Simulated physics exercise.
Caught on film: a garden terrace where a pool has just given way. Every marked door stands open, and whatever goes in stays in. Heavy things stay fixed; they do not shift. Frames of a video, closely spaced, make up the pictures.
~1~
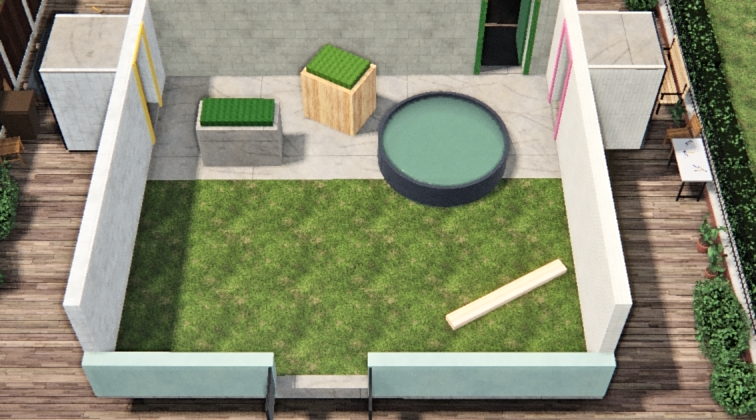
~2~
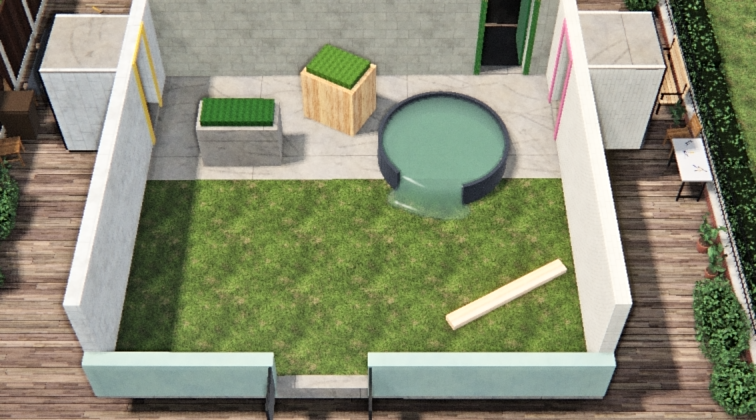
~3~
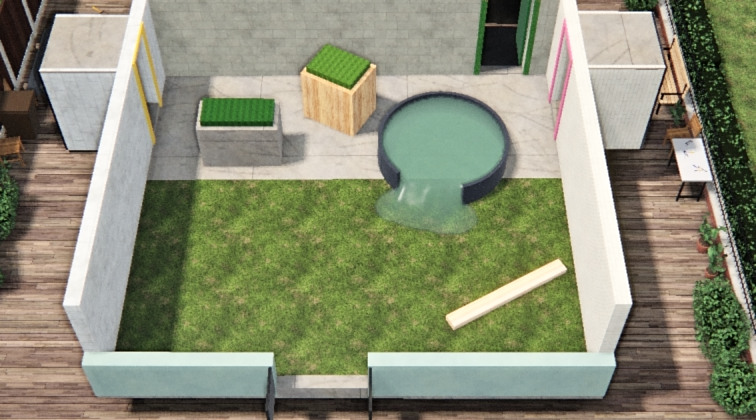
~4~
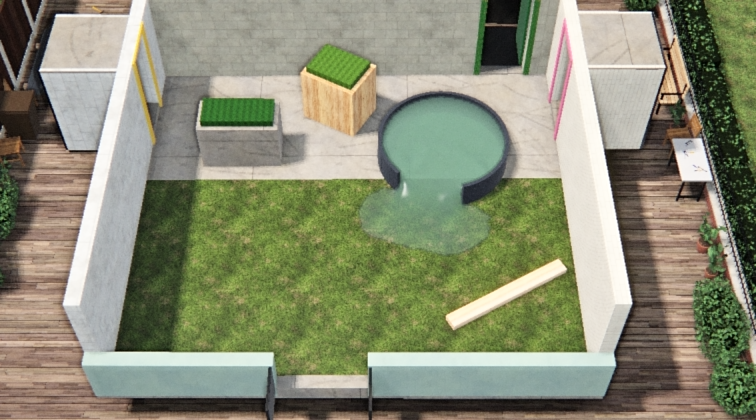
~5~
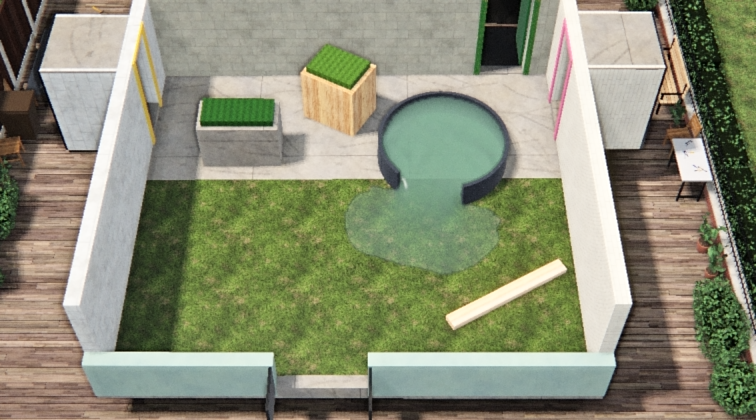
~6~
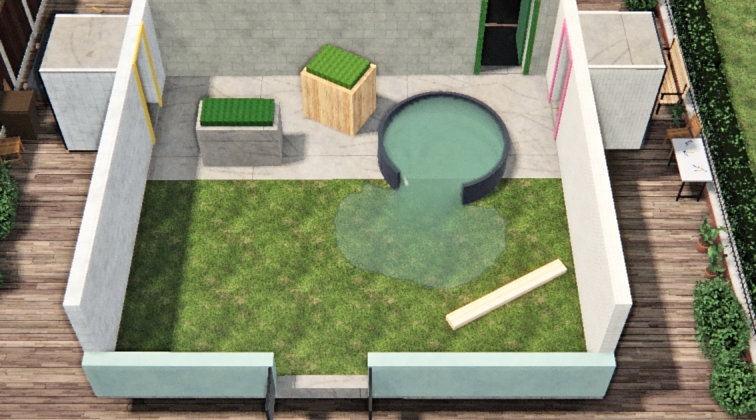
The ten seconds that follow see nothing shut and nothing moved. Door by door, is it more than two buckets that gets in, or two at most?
Result: The green door respects the limit; the pink door respects the limit; the yellow door respects the limit.
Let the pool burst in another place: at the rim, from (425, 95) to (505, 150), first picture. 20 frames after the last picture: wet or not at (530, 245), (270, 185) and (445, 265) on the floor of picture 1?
Soaked, untouched, untouched.
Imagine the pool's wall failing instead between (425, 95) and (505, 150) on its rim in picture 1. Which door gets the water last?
Last comes the yellow-painted one.
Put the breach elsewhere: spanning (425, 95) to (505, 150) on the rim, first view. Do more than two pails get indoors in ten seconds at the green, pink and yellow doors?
Green exceeds the limit, pink exceeds the limit, yellow stays within it.
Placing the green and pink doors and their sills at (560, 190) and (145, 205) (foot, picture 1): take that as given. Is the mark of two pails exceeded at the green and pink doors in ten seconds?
Result: Green door no, pink door no.
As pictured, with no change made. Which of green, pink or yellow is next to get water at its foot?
That would be the pink-painted one.
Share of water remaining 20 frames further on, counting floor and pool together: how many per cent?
About 98 %.
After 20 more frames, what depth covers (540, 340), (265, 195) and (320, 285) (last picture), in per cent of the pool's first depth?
I'd say around 0 per cent, then 0 per cent, then 12 per cent.
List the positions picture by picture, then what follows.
The first picture shows still water in the pool at (443, 141).
In the second picture, the front is at (465, 213), out from the gap at (428, 197).
In the third picture, water pours out at (428, 198) and has run to (380, 210).
In the fourth picture, water pours out at (428, 199) and has run to (367, 229).
In the fifth picture, water pours out at (428, 199) and has run to (357, 242).
In the sixth picture, water pours out at (428, 199) and has run to (350, 255).
A moment on, water covers 15 % of the floor; the green door not reached, the pink door not reached, the yellow door not reached.
Next, water covers 25 % of the floor; the green door not reached, the pink door not reached, the yellow door not reached.
Then, water covers 40 % of the floor; the green door not reached, the pink door not reached, the yellow door not reached.
Later, water covers 60 % of the floor; the green door not reached, the pink door not reached, the yellow door not reached.
In the end, water covers 75 % of the floor; the green door not reached, the pink door wet at the sill, nothing in, the yellow door not reached.
